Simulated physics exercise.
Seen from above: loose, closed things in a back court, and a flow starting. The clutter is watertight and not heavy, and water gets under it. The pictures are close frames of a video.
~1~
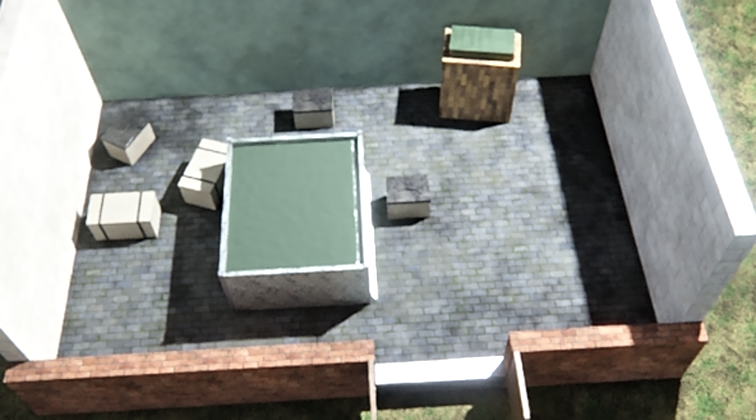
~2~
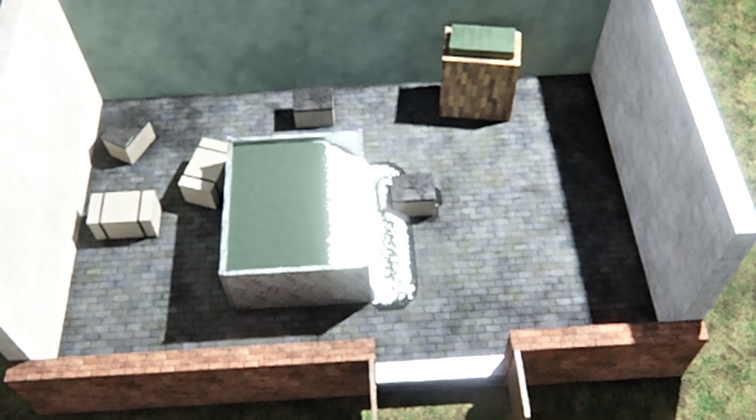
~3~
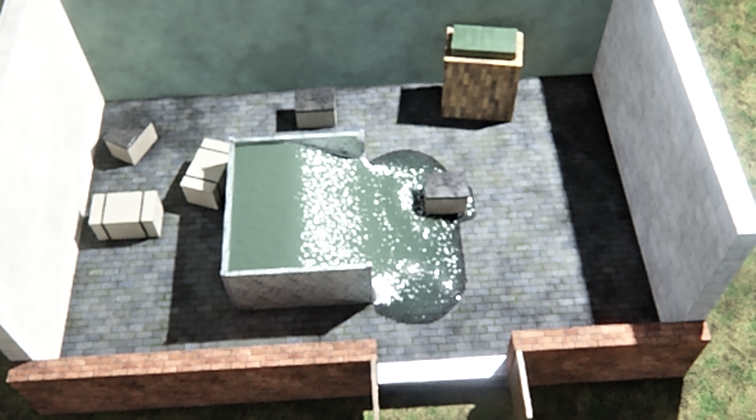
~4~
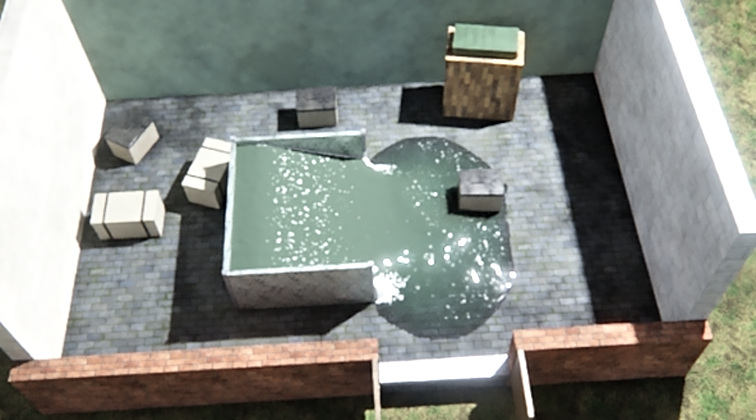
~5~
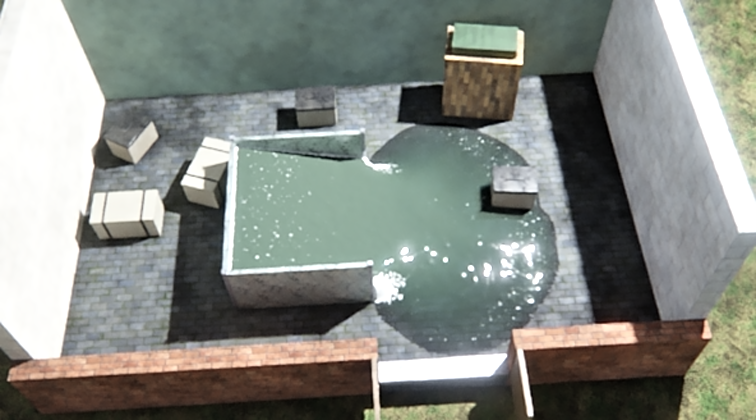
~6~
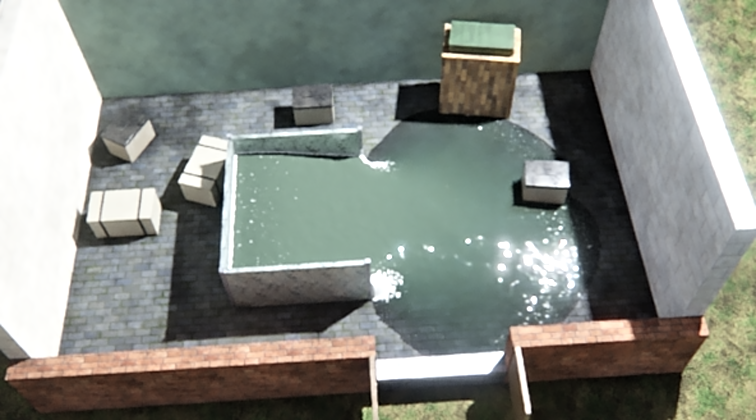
In this clip, seen from above, green water pours from the open right side of a walled tank and spreads across a paved court, pushing one small box steadily rightward while the other boxes stay in place.
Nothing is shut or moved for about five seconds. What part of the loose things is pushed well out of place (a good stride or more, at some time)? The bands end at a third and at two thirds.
Share: Between one and two thirds.
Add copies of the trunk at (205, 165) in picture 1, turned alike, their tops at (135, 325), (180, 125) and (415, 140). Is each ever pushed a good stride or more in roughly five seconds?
In that order: Short of that, no, swept aside.
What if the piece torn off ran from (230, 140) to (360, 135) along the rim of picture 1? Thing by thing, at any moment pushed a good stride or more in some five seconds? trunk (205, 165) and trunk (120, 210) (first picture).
As listed: Never so far, moved that far.
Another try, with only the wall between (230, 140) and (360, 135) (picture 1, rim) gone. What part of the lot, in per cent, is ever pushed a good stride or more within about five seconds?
Roughly 80 per cent.
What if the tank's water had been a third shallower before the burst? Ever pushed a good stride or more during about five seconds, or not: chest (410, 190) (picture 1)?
For that one: Yes.
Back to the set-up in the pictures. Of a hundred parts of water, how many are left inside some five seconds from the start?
Near 90 in a hundred.
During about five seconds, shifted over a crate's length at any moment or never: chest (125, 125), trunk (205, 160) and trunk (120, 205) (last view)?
One after the other: No, no, less than that.
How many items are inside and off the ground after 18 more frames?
That makes 1.
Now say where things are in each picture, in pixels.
In the first picture, a chest at (408, 188), on the bottom; a trunk at (120, 208), on the bottom; 0 of 5 have shifted.
In the second picture, a chest at (413, 187) rests on the ground, close to its start; a trunk at (121, 207), on the bottom; 1 of 5 have shifted.
In the third picture, a chest at (446, 184) rests on the ground, a stride from its start; a trunk at (123, 207), on the bottom; 1 of 5 have shifted.
In the fourth picture, a chest at (482, 181), on the bottom, a stride from its start; a trunk at (124, 207), on the bottom; 1 of 5 have shifted.
In the fifth picture, a chest at (515, 179), on the bottom, a stride from its start; a trunk at (124, 206), on the bottom; 1 of 5 have shifted.
In the sixth picture, a chest at (547, 173) rests on the ground, far from its start; a trunk at (121, 205) rests on the ground; 1 of 5 have shifted.
A moment on, 1 of 5 are well off their spots; 1 afloat.
Next, 1 of 5 are well off their spots; 1 afloat.
Later, 1 of 5 are well off their spots; 1 afloat.
In the end, 2 of 5 are well off their spots, and 2 have been at some point; 1 afloat.
